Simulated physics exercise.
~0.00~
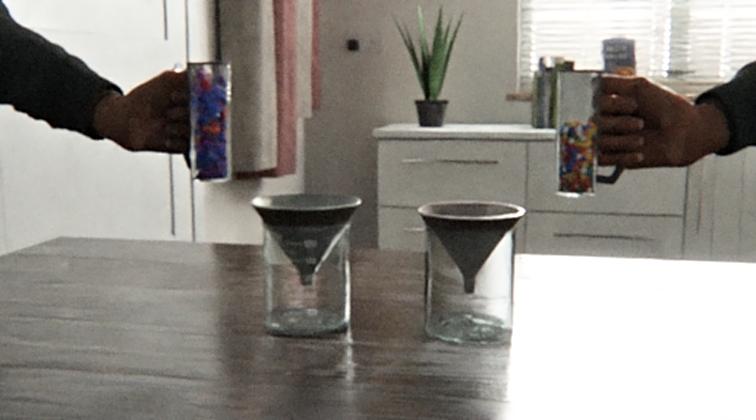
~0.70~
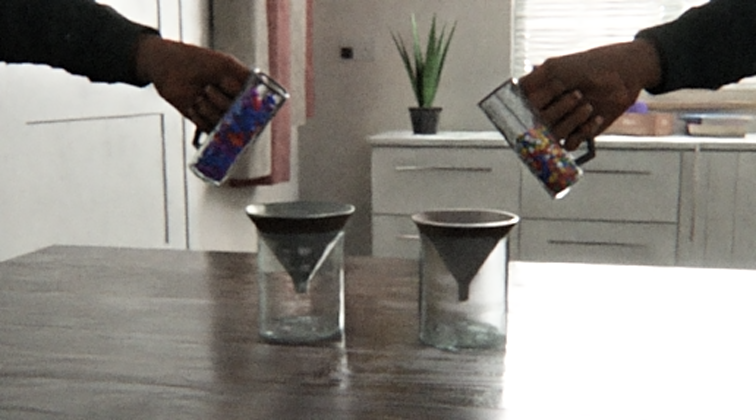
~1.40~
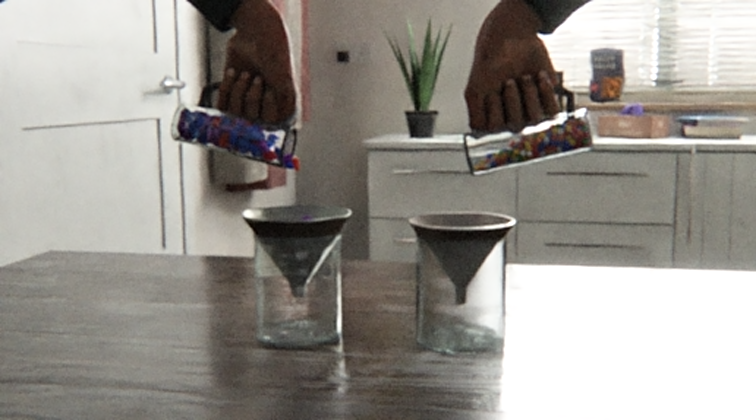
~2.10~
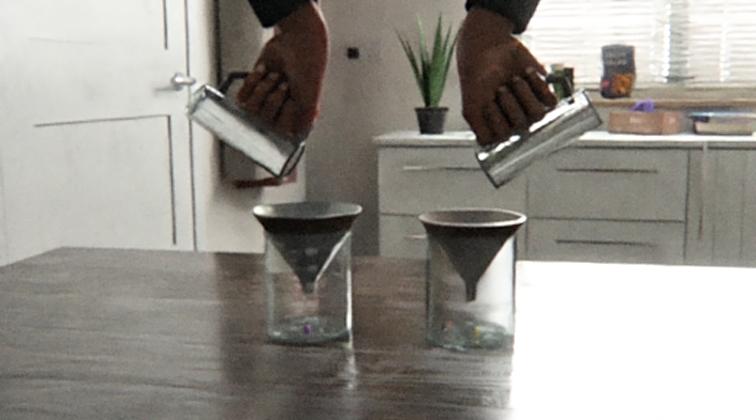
Two dark-sleeved hands tipped clear cups of small colourful pieces over funnels set in glass jars, turning them further until both cups were empty, but only a few pieces reached the bottom of each jar while the rest stayed stuck in the funnels.
